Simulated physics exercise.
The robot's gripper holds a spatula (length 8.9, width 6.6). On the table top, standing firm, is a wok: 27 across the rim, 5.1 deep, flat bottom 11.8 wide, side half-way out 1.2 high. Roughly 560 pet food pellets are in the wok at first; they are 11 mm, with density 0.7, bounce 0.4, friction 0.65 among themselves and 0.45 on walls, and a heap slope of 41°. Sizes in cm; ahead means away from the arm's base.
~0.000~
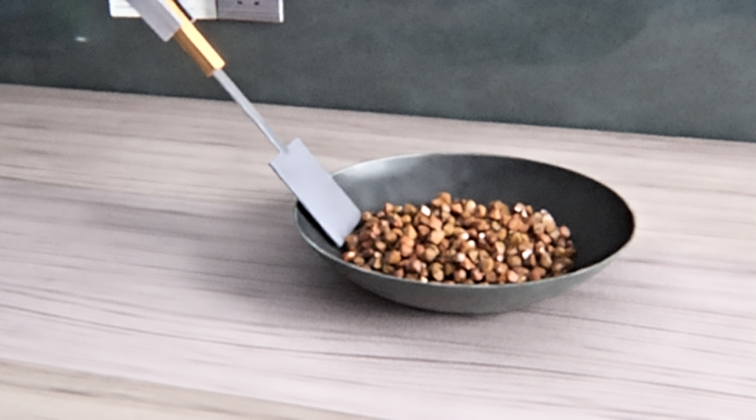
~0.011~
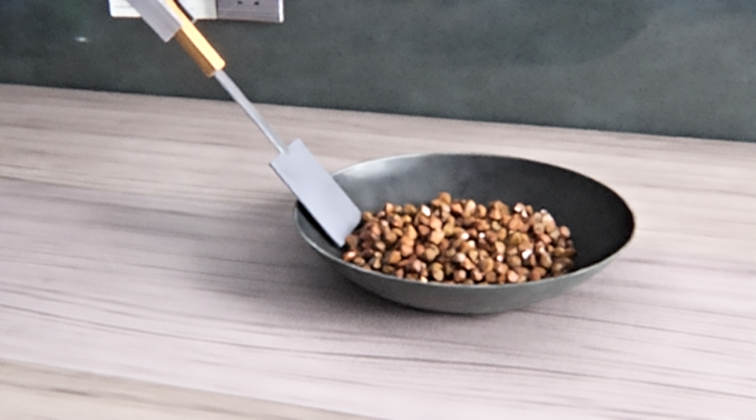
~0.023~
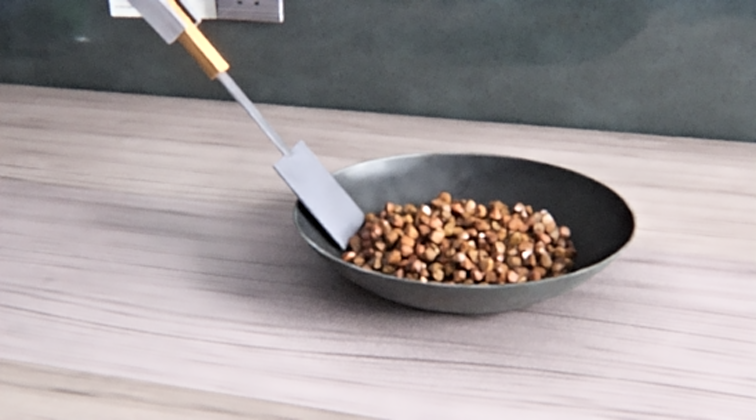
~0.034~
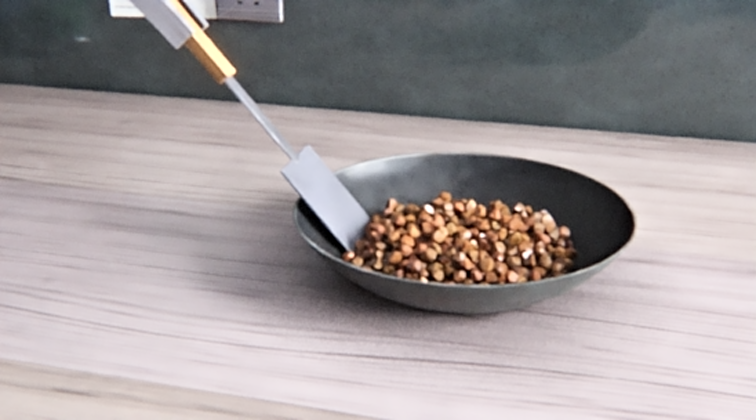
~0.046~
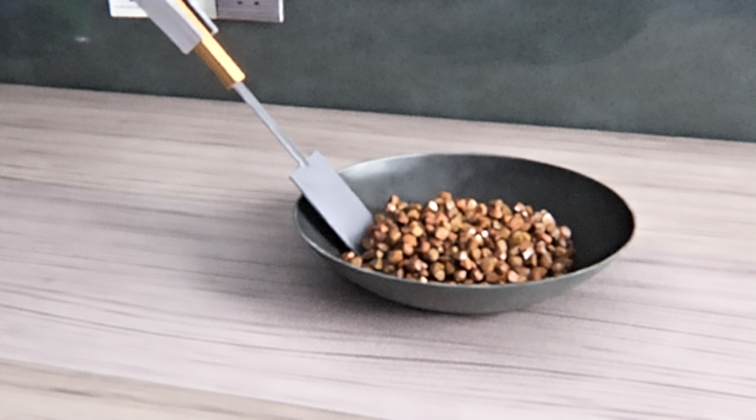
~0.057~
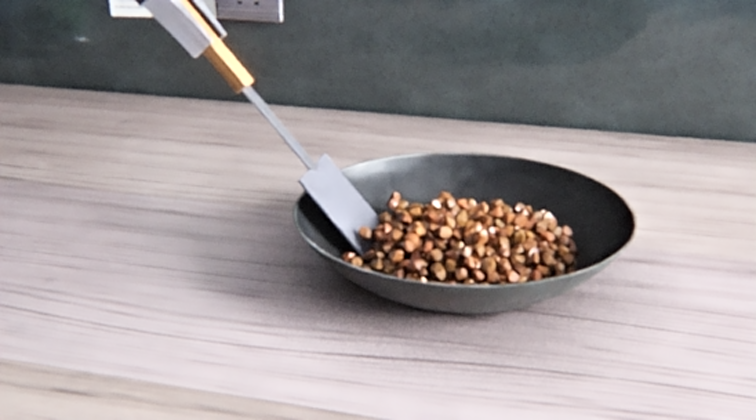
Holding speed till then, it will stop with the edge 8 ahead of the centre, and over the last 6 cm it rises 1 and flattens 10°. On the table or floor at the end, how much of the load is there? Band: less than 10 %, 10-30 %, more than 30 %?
10-30 %.
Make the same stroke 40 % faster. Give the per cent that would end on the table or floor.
I'd expect near 15 per cent.
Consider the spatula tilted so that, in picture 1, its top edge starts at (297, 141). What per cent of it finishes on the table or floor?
Roughly 15 percent ends on the table or floor.
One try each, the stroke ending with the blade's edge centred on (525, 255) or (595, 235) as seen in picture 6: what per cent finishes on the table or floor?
Respectively about 5 and 35 percent end on the table or floor.
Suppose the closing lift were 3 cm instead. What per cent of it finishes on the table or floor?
I'd reckon around 15 per cent.
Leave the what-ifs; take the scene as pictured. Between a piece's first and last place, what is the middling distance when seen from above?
6 cm.
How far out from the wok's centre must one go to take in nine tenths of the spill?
That distance is around 25 cm.
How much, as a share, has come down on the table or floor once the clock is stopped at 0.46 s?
Close to 15 per cent of the load.
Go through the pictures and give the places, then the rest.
The first frame shows the spatula top edge at (283, 150), sloping 49°; upper third of the load around (458, 237), from x 350 to 570, top at y 200; 561 in the wok.
The second frame shows the spatula top edge at (284, 150), sloping 49°; upper third of the load around (458, 237), from x 350 to 570, top at y 200.
The third frame shows the spatula top edge at (287, 153), sloping 49°; upper third of the load around (460, 237), from x 350 to 570, top at y 200.
The fourth frame shows the spatula top edge at (294, 158), sloping 49°; upper third of the load around (458, 237), from x 345 to 570, top at y 200.
The fifth frame shows the spatula top edge at (303, 163), sloping 49°; upper third of the load around (462, 235), from x 345 to 570, top at y 200.
The sixth frame shows the spatula top edge at (312, 167), sloping 49°; upper third of the load around (464, 234), from x 350 to 570, top at y 200; 561 in the wok.
After 0.14 s, sloping 49°, highest piece 7 above the table; 561 in the wok.
After 0.22 s, sloping 46°, highest piece 7 above the table; 559 in the wok, 2 on the blade or in flight.
After 0.46 s, sloping 39°, highest piece 7 above the table; 472 in the wok, 85 on the table or floor, 4 on the blade or in flight.
After 1.51 s, sloping 39°, highest piece 6 above the table; 471 in the wok, 90 on the table or floor.
In the end, 471 in the wok, 90 on the table or floor. That is 16 % on the table or floor.
